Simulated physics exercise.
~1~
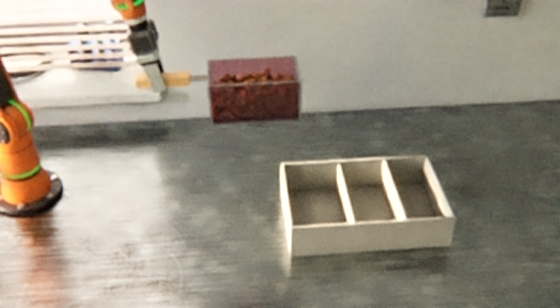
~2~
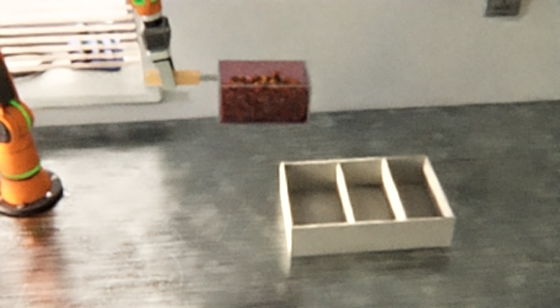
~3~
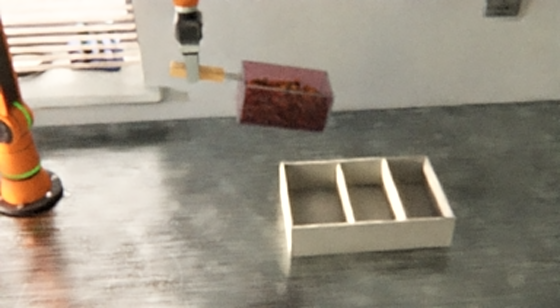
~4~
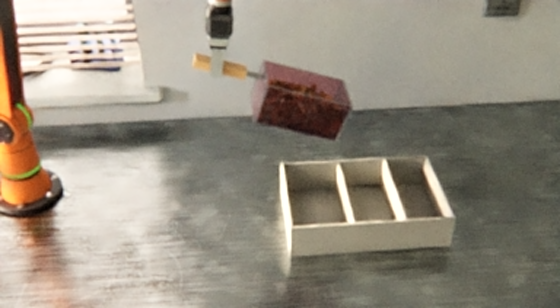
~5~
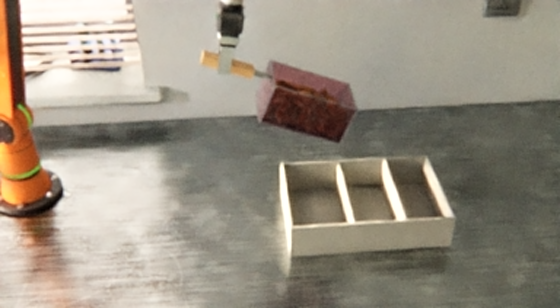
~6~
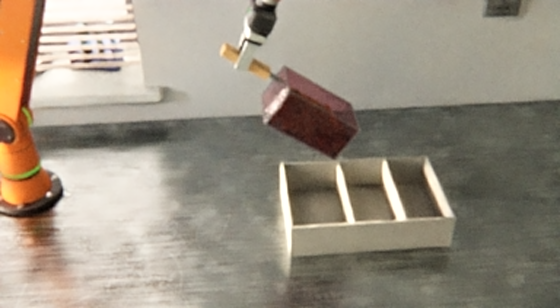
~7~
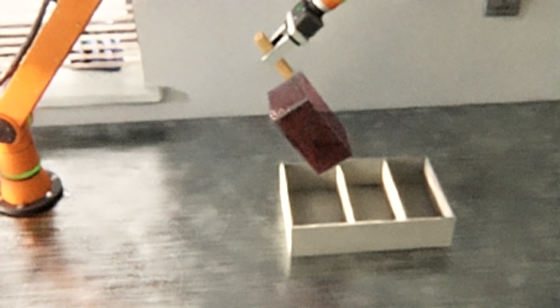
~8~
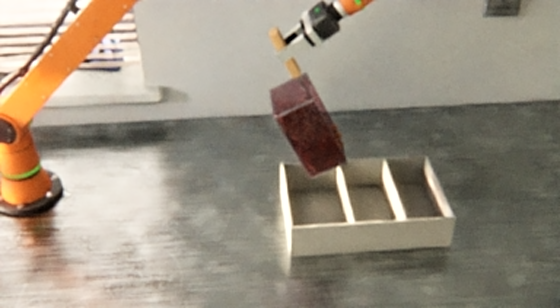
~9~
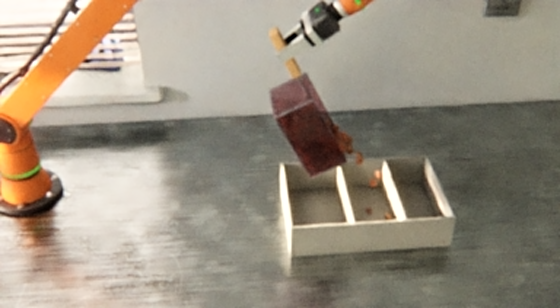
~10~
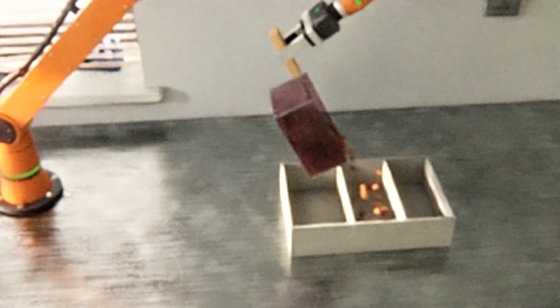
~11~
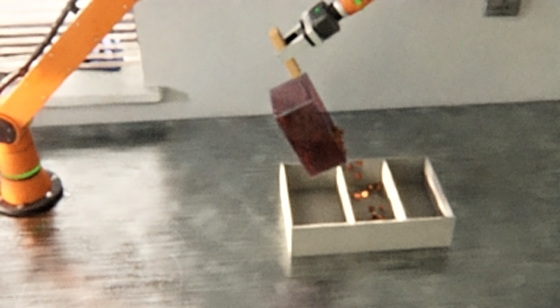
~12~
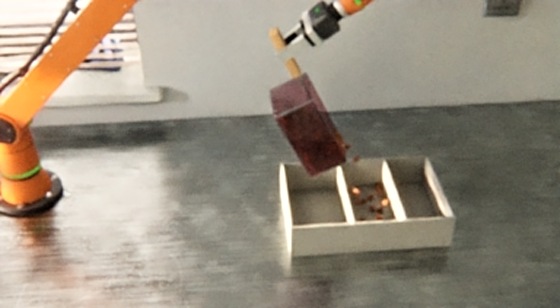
An orange robot arm moves a dark red box right, tips it, and spills some nuts into a divided tray's middle section.
